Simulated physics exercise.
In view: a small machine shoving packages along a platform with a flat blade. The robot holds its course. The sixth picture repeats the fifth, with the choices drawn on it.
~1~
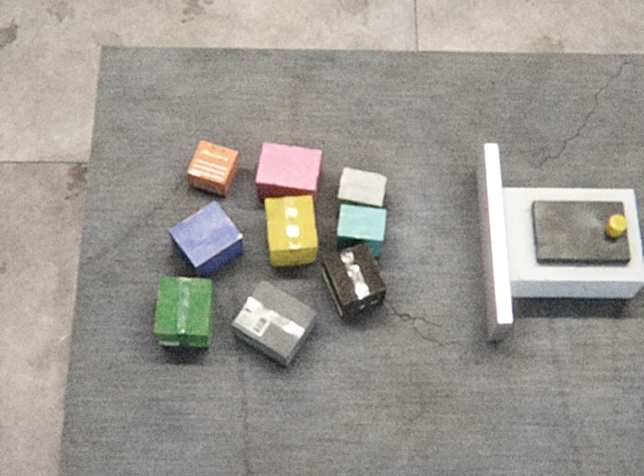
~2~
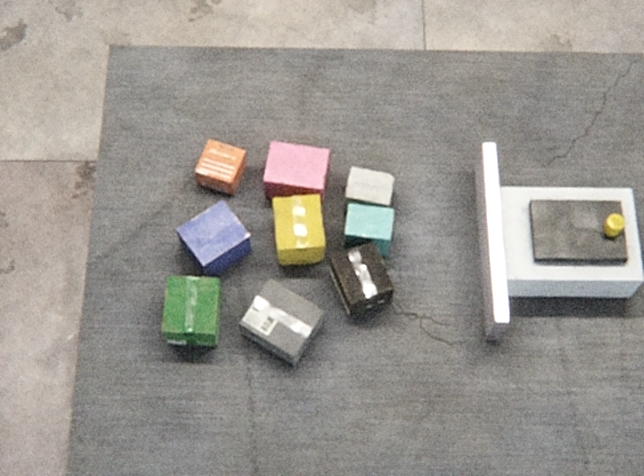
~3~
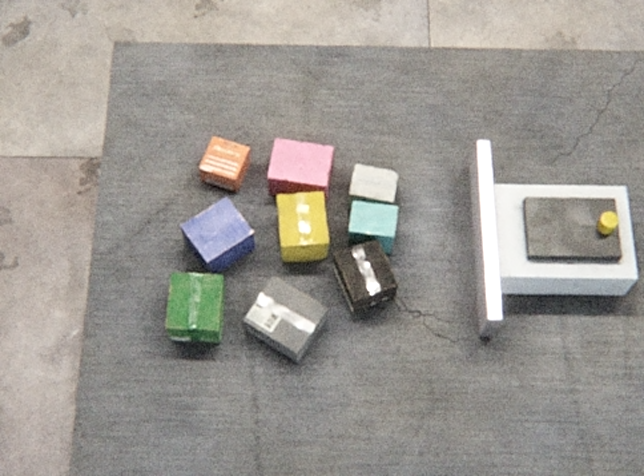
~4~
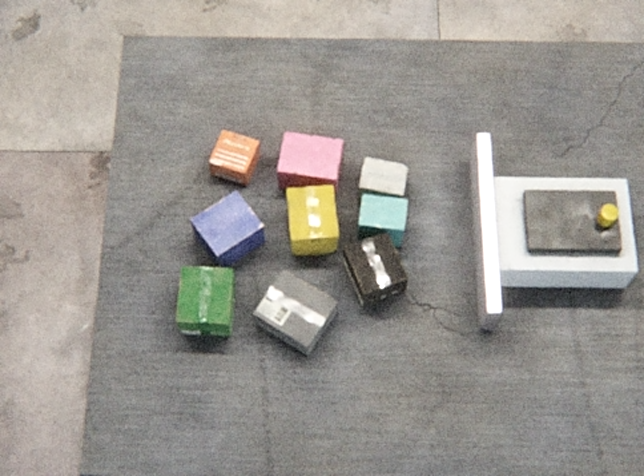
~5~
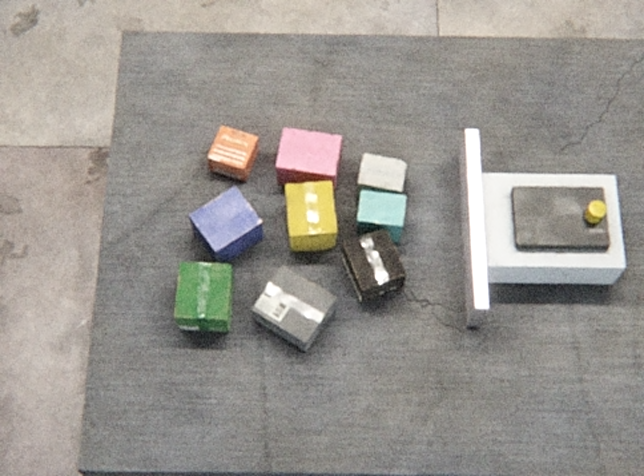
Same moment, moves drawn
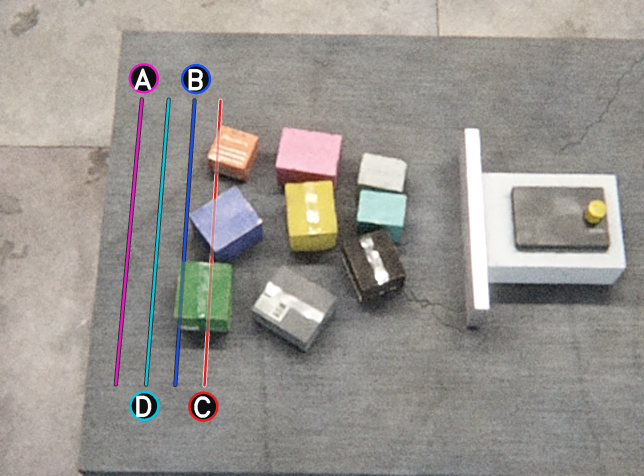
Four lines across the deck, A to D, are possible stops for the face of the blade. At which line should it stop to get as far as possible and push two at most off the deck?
It can go as far as B.
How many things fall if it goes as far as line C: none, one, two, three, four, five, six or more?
In all, one.
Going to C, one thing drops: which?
The blue crate goes over.
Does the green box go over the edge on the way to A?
Yes.
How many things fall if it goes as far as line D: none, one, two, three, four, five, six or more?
Three.
On the copy, A at (130, 233); B at (186, 234); C at (213, 234); D at (158, 234).
On B. First, robot (447, 215); pink crate (291, 157); white parcel (340, 183).
Then, robot (343, 214); blue crate (138, 217); green box (169, 296).
Finally, robot (262, 213); blue crate over the edge; green box over the edge; two fallen.
By contrast, A drops four; C is within the limit but short; D drops three.
